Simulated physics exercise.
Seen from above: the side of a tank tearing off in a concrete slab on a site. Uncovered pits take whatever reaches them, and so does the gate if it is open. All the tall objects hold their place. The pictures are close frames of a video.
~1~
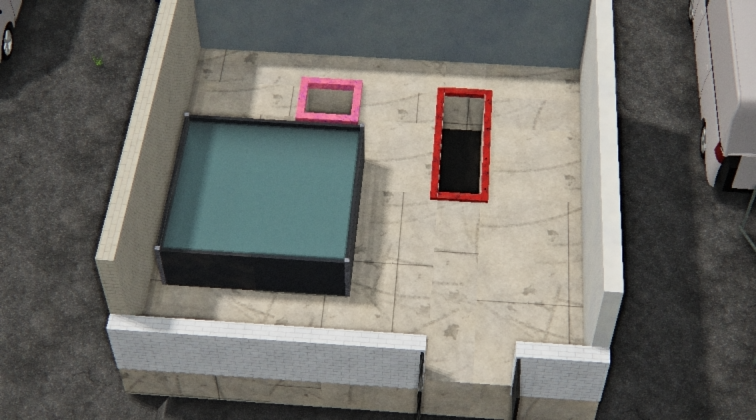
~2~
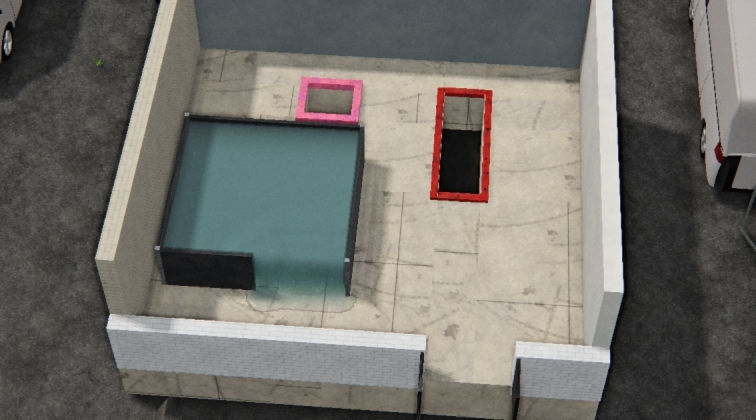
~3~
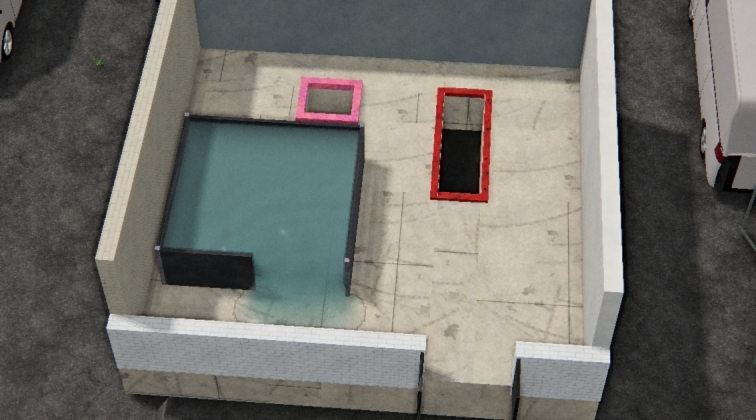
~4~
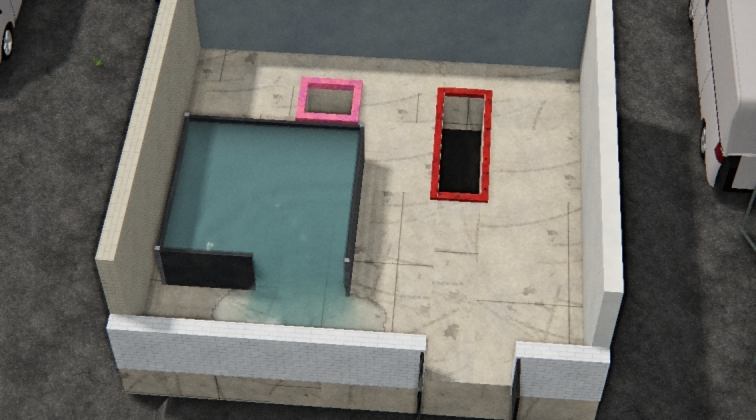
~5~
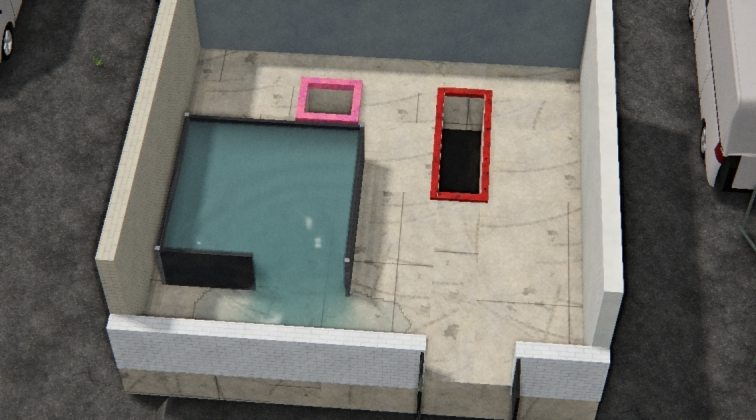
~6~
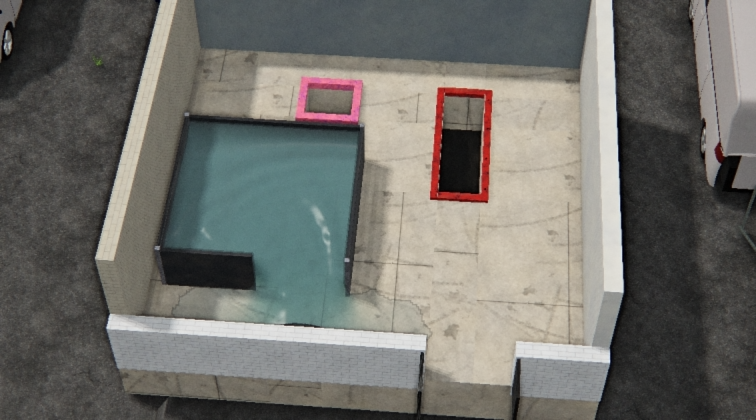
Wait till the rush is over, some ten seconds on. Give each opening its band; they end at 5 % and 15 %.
In the end: The gate takes between 5 and 15 %; the red pit takes between 5 and 15 %; the pink pit takes not even 5 %.
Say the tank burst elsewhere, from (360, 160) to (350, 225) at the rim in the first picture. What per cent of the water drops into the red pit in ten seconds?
In per cent: Red 15.
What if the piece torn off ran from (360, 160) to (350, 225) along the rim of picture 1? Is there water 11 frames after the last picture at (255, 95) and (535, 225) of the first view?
In turn: Free of water, awash.
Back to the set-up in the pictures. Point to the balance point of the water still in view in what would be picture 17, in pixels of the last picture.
Around (292, 262).
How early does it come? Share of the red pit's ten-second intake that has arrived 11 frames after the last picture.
Some 0 per cent.
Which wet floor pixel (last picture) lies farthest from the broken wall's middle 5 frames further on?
Close to (537, 372).
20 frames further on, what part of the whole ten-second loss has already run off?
Some 10 per cent.
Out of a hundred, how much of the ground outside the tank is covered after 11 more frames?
Close to 35 %.
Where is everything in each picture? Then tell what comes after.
Still water in the open tank at (264, 189), in the first picture.
Water pours out at (300, 280) and has run to (348, 305), in the second picture.
Water pours out at (300, 281) and has run to a hidden place, in the third picture.
The front is at a hidden place, out from the gap at (300, 282), in the fourth picture.
Water pours out at (300, 282) and has run to a hidden place, in the fifth picture.
Water pours out at (300, 281) and has run to a hidden place, in the sixth picture.
A moment on, water covers 20 % of the floor; the gate 0 %, the red pit 0 %, the pink pit 0 %.
Next, water covers 35 % of the floor; the gate 1 %, the red pit 0 %, the pink pit 0 %.
Then, water covers 60 % of the floor; the gate 2 %, the red pit 0 %, the pink pit 0 %.
Later, water covers 85 % of the floor; the gate 5 %, the red pit 2 %, the pink pit 0 %.
In the end, water covers 95 % of the floor; the gate 10 %, the red pit 9 %, the pink pit 1 %.
